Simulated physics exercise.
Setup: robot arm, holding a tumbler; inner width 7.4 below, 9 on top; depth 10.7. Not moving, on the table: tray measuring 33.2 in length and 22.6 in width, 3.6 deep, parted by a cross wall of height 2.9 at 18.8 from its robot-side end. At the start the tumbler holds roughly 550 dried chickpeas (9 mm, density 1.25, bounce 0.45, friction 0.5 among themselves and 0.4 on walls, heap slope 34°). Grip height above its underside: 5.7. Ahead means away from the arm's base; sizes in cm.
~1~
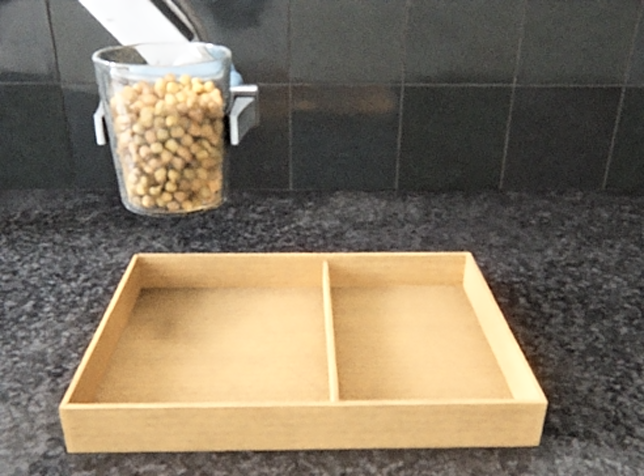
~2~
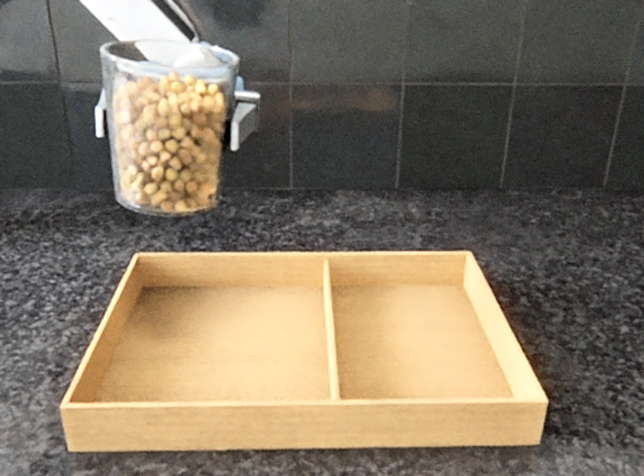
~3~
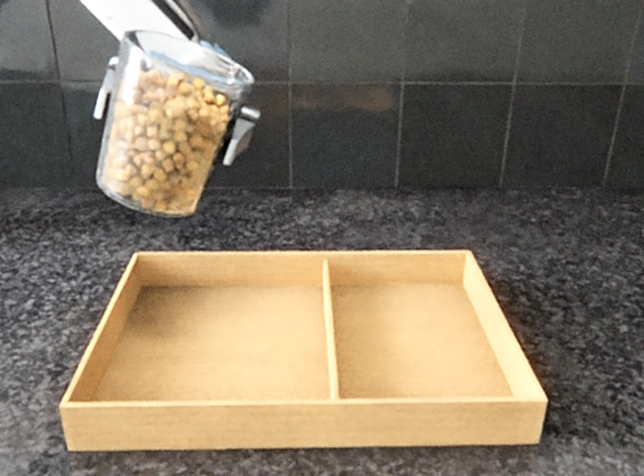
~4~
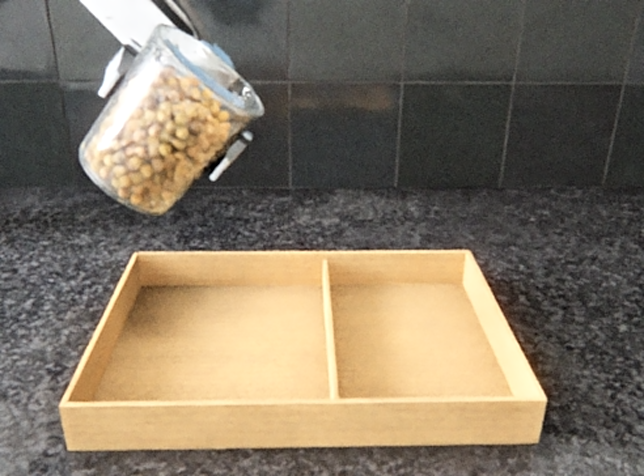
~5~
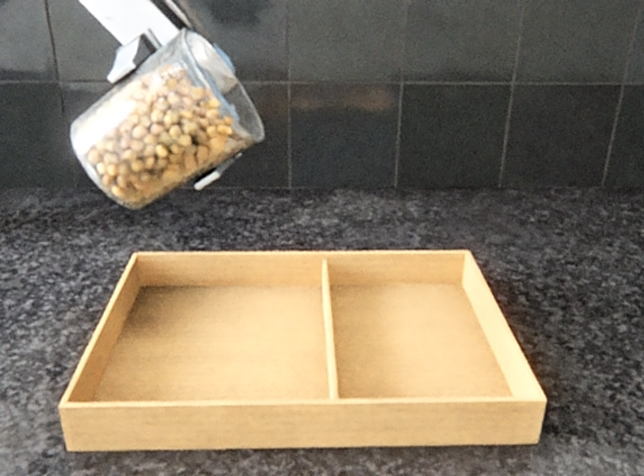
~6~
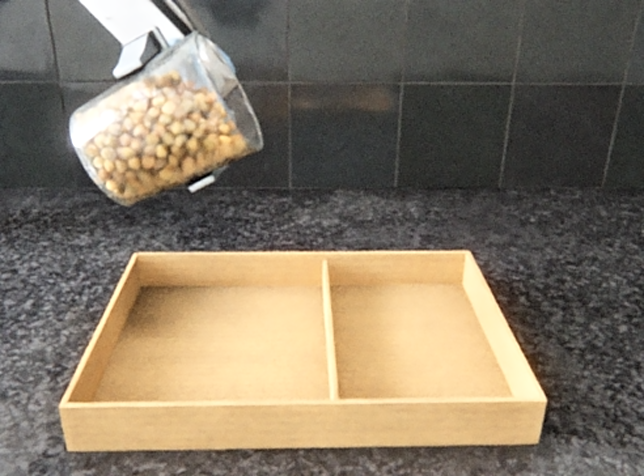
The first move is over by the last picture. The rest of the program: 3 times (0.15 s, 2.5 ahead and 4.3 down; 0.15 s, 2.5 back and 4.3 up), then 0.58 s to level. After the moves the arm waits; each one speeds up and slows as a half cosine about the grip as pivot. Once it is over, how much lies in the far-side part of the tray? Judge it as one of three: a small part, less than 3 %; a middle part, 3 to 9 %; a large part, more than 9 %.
A small part, less than 3 %.
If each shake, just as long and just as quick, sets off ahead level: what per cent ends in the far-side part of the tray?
I'd reckon around 10 per cent.
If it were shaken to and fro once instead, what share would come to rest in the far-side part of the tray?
That would give close to 0 percent.
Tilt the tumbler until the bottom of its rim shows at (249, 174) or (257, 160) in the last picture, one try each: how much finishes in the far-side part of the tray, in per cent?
The first try gives around 10 percent and the second around 0 percent.
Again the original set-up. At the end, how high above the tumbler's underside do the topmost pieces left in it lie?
Around 10.5 cm above the underside.
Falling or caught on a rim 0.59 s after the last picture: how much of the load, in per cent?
That comes to about 0 per cent, more or less.
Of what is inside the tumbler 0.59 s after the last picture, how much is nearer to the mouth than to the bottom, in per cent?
Close to 40 in a hundred.
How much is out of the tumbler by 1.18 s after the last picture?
Roughly 0 per cent by then.
Then, 0.59 s after the last picture, tilted 62° forward, highest piece 23 above the table; 549 in the tumbler.
Then, 1.18 s after the last picture, tilted 32° forward, highest piece 23 above the table; 548 in the tumbler, 1 in the robot-side part.
Then, 1.68 s after the last picture, level, highest piece 25 above the table; 548 in the tumbler, 1 in the robot-side part.
Then, 2.73 s after the last picture, level, highest piece 25 above the table; 548 in the tumbler, 1 in the robot-side part.
Final count, 548 in the tumbler, 1 in the robot-side part. That is 0 % in the far-side part of the tray.
